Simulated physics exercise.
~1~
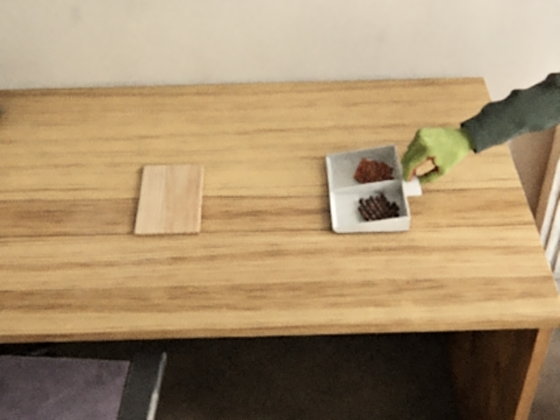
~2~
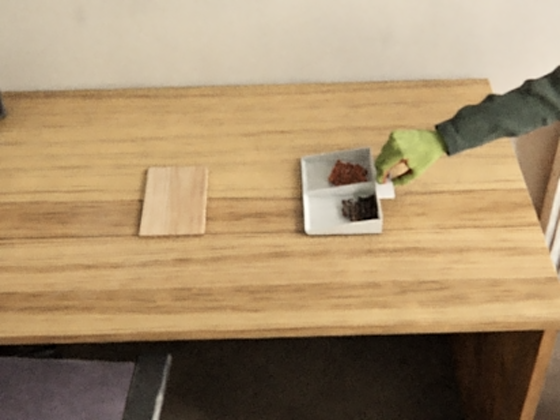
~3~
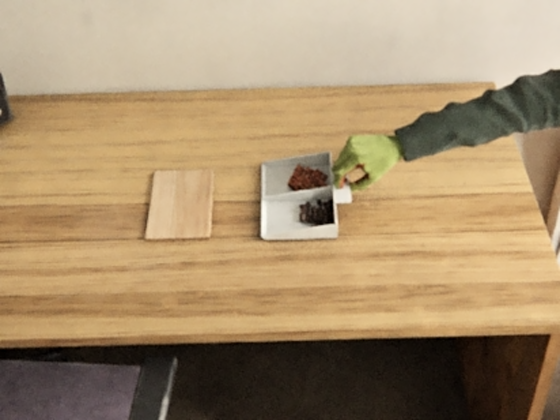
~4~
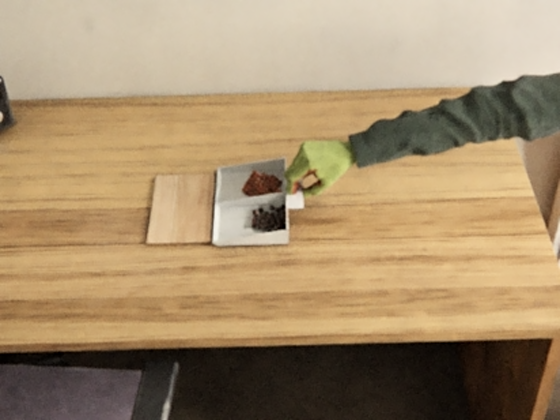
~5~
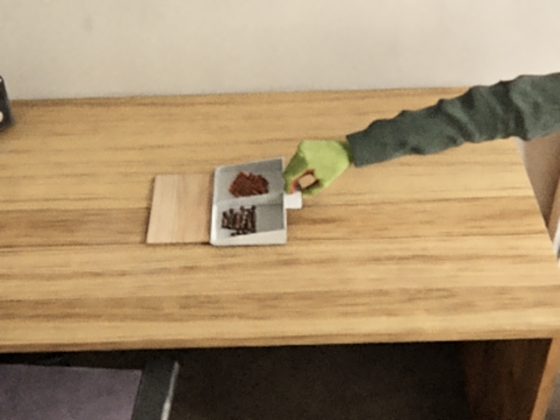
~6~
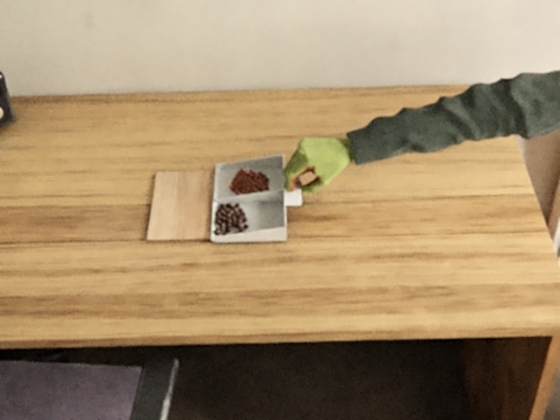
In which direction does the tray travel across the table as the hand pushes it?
The tray moves to the left, as the viewer sees it.
